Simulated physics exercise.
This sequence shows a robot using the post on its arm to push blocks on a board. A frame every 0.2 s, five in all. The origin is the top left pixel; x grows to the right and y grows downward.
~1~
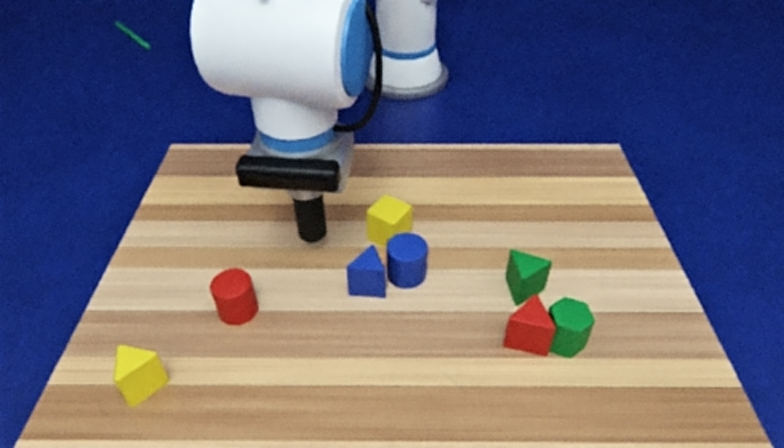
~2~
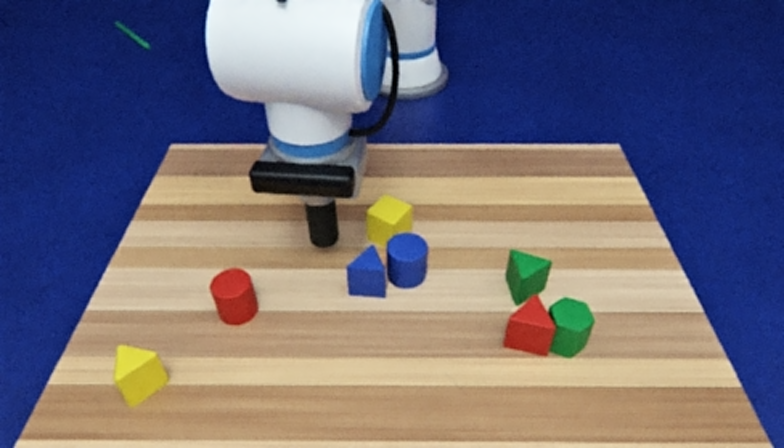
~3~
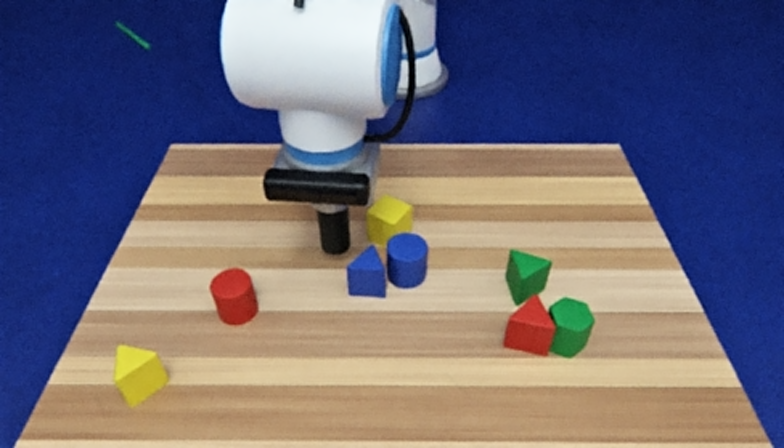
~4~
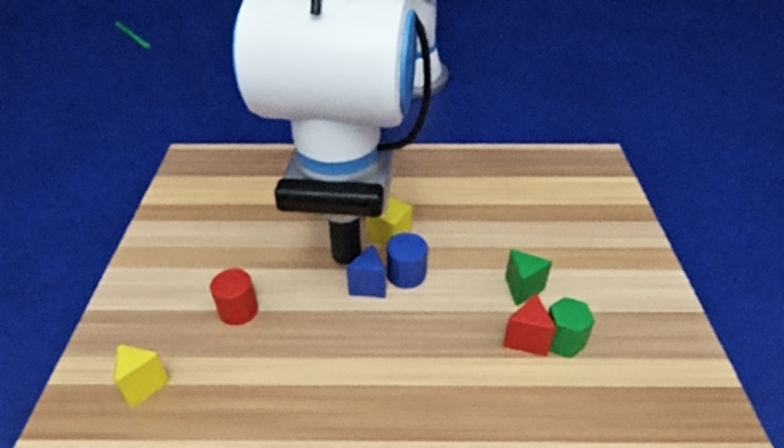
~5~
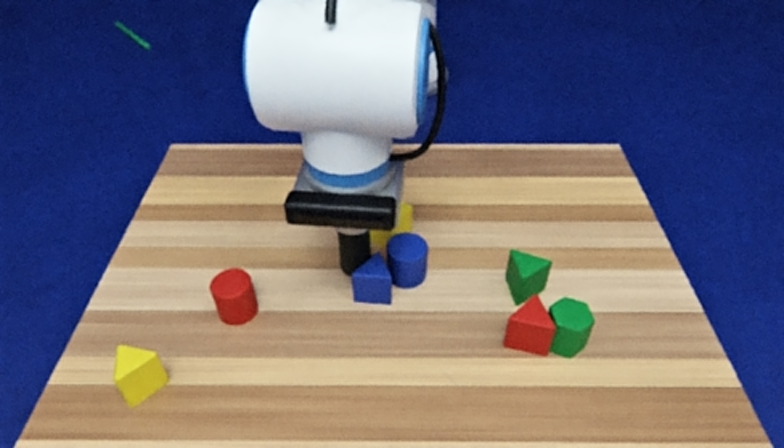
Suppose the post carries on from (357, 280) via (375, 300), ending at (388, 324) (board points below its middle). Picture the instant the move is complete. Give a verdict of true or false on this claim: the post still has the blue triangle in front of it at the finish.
Verdict: True.
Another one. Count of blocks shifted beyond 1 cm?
Answer: One block.
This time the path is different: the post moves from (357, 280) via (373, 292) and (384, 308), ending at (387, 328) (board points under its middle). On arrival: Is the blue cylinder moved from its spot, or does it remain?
The blue cylinder will stay where it is.
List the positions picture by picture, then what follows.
The first picture shows tip of the post at (313, 233), middles of tops, blue triangle at (368, 260), blue cylinder at (407, 246).
The second picture shows post at (324, 238), nothing pushed.
The third picture shows post at (336, 245), nothing pushed.
The fourth picture shows post at (347, 255), nothing pushed.
The fifth picture shows post at (356, 266), blue triangle at (374, 266), blue cylinder at (407, 246).
The first path, step by step. Halfway along, post at (375, 287); blue triangle at (394, 288).
At the end, post at (388, 310); blue triangle at (411, 312); blue cylinder unmoved.
